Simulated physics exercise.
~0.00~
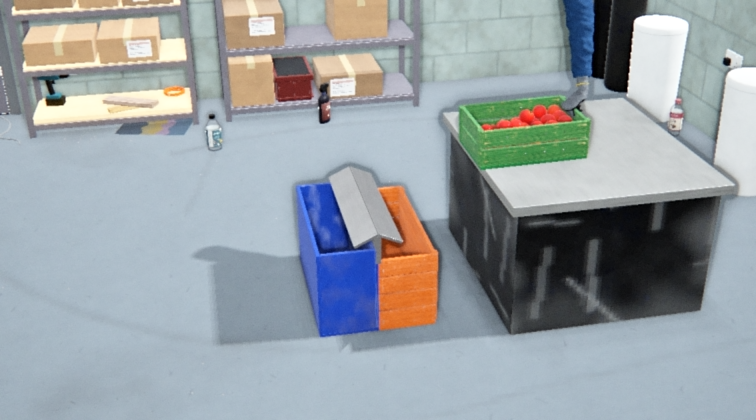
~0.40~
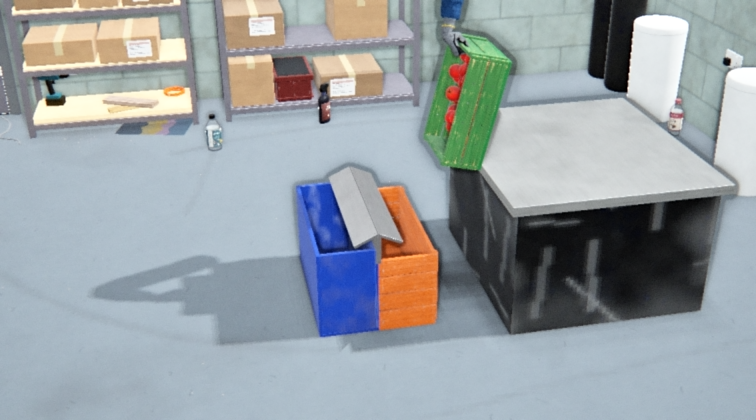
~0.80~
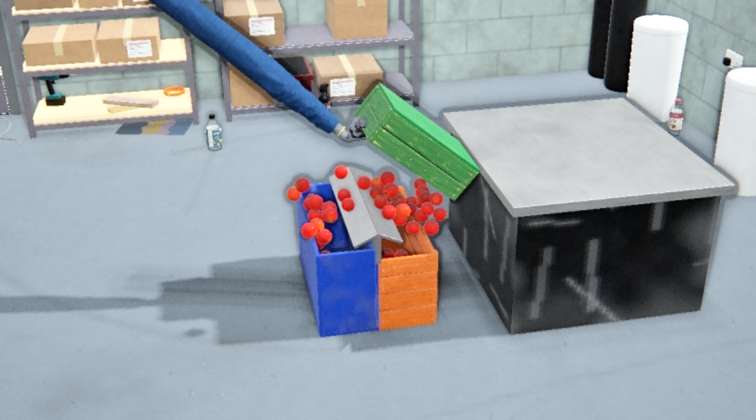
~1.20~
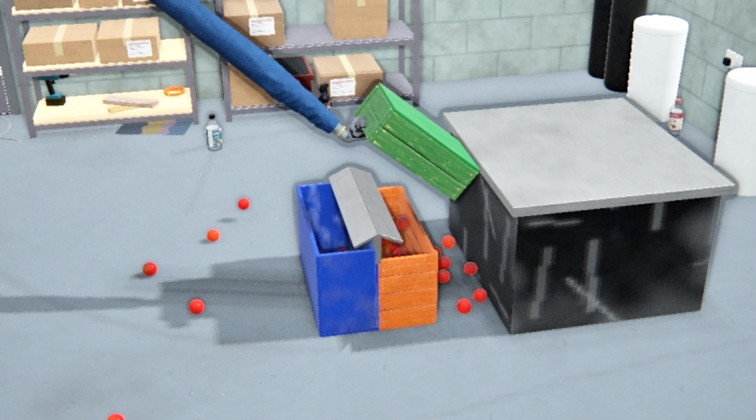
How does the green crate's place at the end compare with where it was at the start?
At the start the green crate sits upright on top of the bench. By the end it is further left, held tipped over past the bench's left edge, above the tubs.
Storeroom with a blue arm tipping tomatoes from a green crate into orange and blue tubs, some ending scattered on the floor.
